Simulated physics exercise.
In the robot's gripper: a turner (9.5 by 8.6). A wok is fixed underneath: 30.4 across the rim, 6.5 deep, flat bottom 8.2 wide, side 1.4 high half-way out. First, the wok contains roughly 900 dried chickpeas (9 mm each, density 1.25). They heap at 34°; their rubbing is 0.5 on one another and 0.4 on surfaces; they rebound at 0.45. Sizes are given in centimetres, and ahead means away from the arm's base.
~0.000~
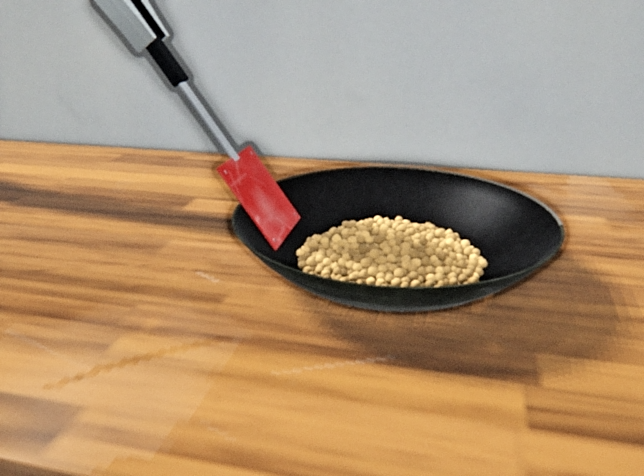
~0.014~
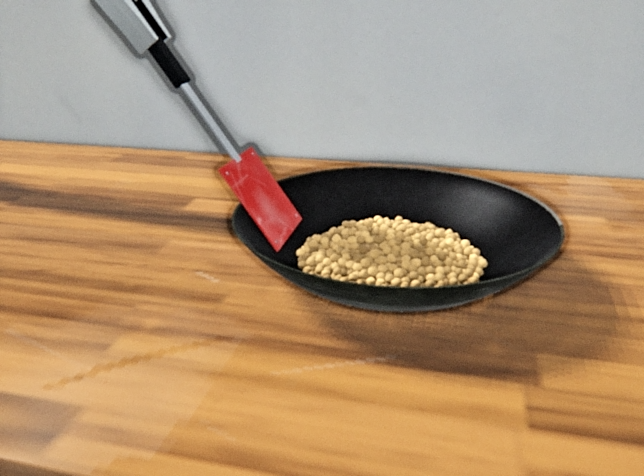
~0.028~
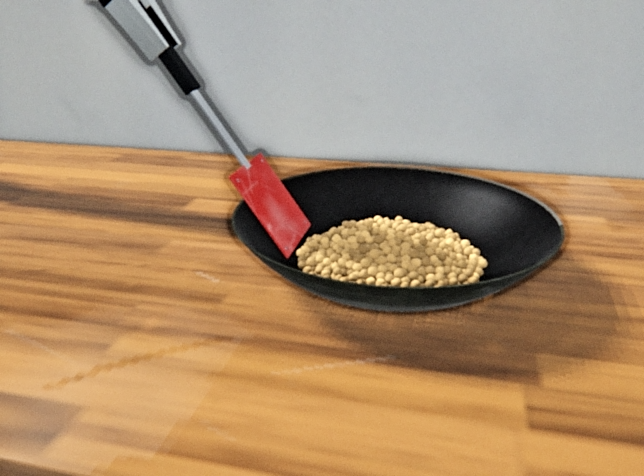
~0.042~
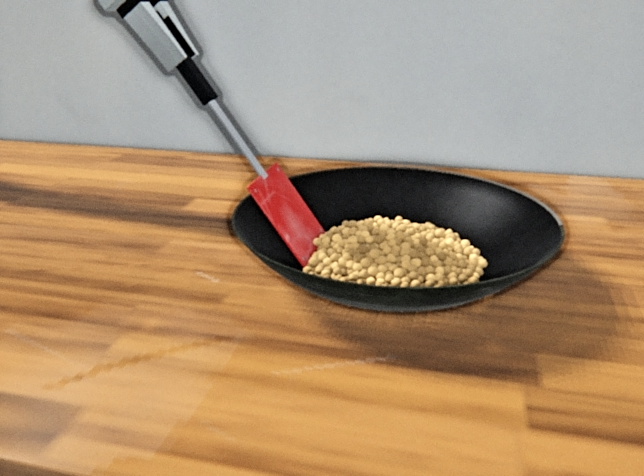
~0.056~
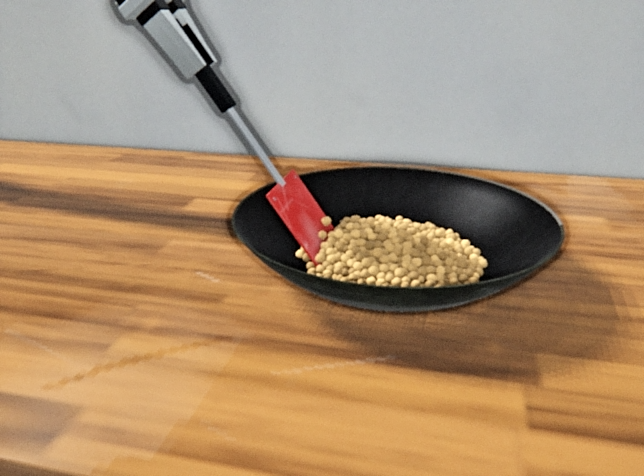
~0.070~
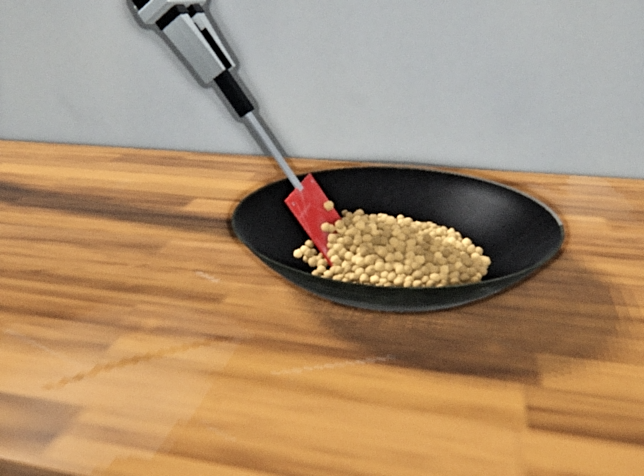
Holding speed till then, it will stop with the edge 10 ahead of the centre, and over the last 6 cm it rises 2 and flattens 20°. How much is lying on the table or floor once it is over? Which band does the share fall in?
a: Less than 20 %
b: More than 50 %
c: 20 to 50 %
c, 20 to 50 %.
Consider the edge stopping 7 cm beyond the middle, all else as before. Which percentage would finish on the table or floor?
About 15 %.
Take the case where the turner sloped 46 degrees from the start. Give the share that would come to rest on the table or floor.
Estimate for that slope: Some 35 per cent.
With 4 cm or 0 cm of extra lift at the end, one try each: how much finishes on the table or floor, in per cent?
First try about 35 %, second try about 30 %.
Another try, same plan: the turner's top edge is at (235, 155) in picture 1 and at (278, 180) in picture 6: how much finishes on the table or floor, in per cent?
20 %.
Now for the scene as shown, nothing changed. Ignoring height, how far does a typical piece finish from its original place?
It works out to roughly 8 cm.
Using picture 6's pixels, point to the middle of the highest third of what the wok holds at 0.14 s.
(446, 238).
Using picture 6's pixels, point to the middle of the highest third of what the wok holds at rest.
Look near (475, 257).
After 0.10 s, sloping 55°, highest piece 10 above the table; 900 in the wok.
After 0.14 s, sloping 51°, highest piece 13 above the table; 897 in the wok, 3 on the blade or in flight.
After 0.36 s, sloping 35°, highest piece 13 above the table; 565 in the wok, 98 on the table or floor, 237 on the blade or in flight.
After 1.41 s, sloping 35°, highest piece 7 above the table; 565 in the wok, 335 on the table or floor.
At rest, 565 in the wok, 335 on the table or floor. That is 37 % on the table or floor.
